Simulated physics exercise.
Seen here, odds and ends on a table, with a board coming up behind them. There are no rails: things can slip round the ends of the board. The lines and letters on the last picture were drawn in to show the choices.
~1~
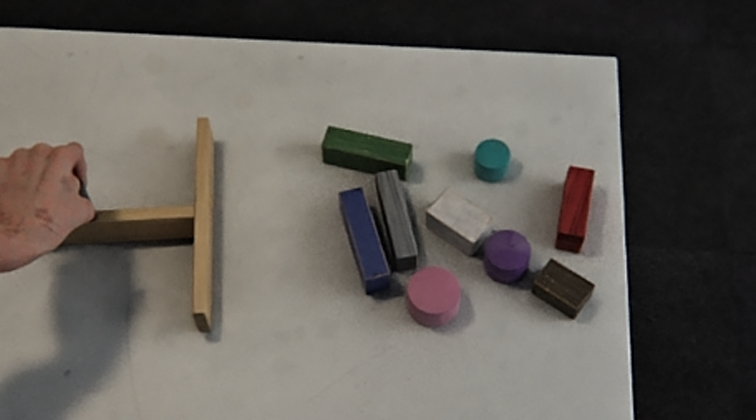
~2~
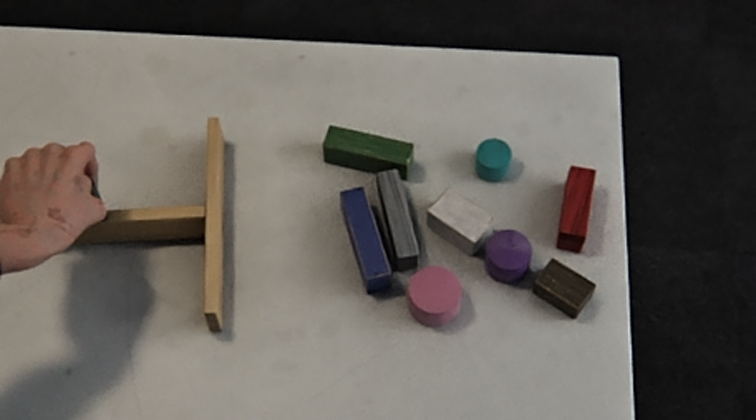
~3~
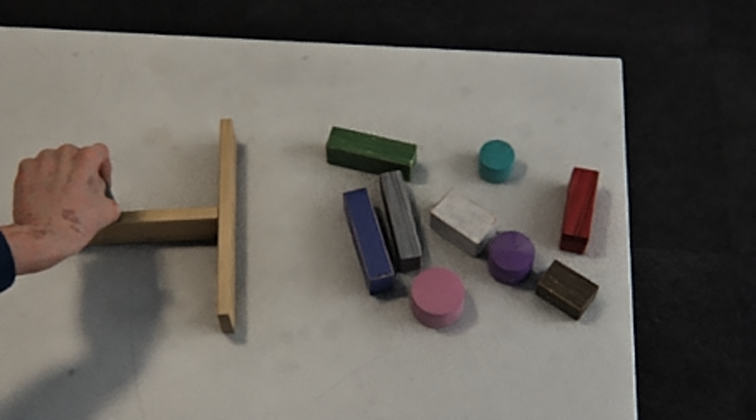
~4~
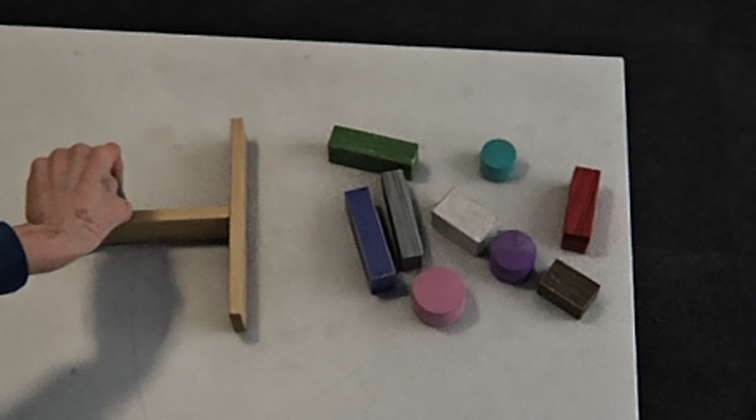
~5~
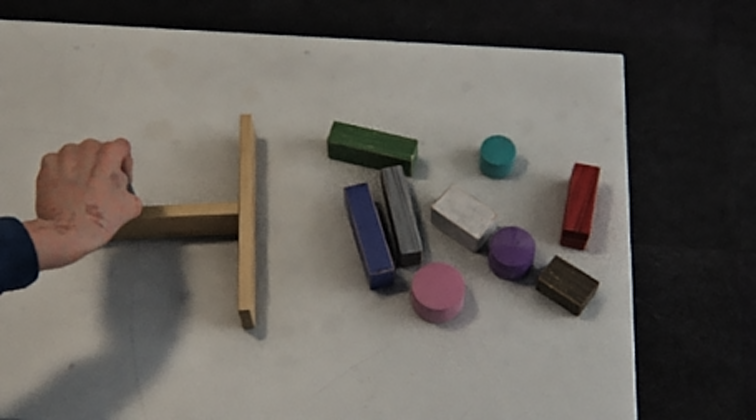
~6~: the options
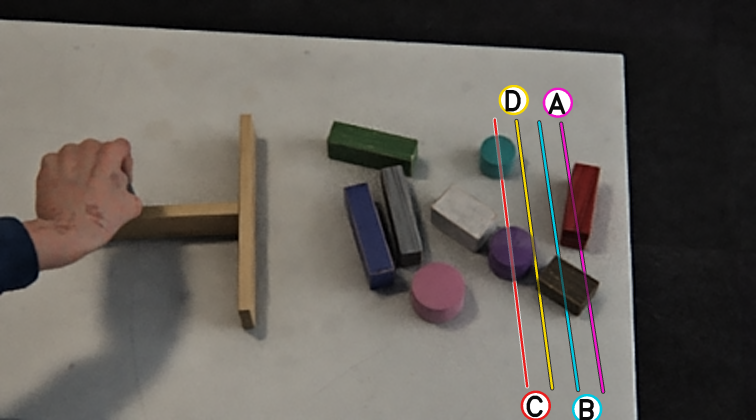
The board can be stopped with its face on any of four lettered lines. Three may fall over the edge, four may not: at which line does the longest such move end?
B is the last line within the limit.
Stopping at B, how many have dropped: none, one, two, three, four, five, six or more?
By then, three.
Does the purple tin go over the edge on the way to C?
No.
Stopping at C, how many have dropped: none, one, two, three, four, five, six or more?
By then, none.
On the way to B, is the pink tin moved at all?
Yes.
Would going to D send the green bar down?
No.
On the marked copy, A at (581, 249); B at (557, 247); C at (510, 244); D at (533, 246).
Taking B. A third of the way, board (357, 214); green bar (406, 149); blue bar (377, 236).
Two thirds of the way, board (469, 221); black block (579, 290); turquoise tin (566, 159).
When it is over, board (557, 227); red stick over the edge; purple tin over the edge; three fallen.
As for the rest, A drops four; C is within the limit but short; D is within the limit but short.
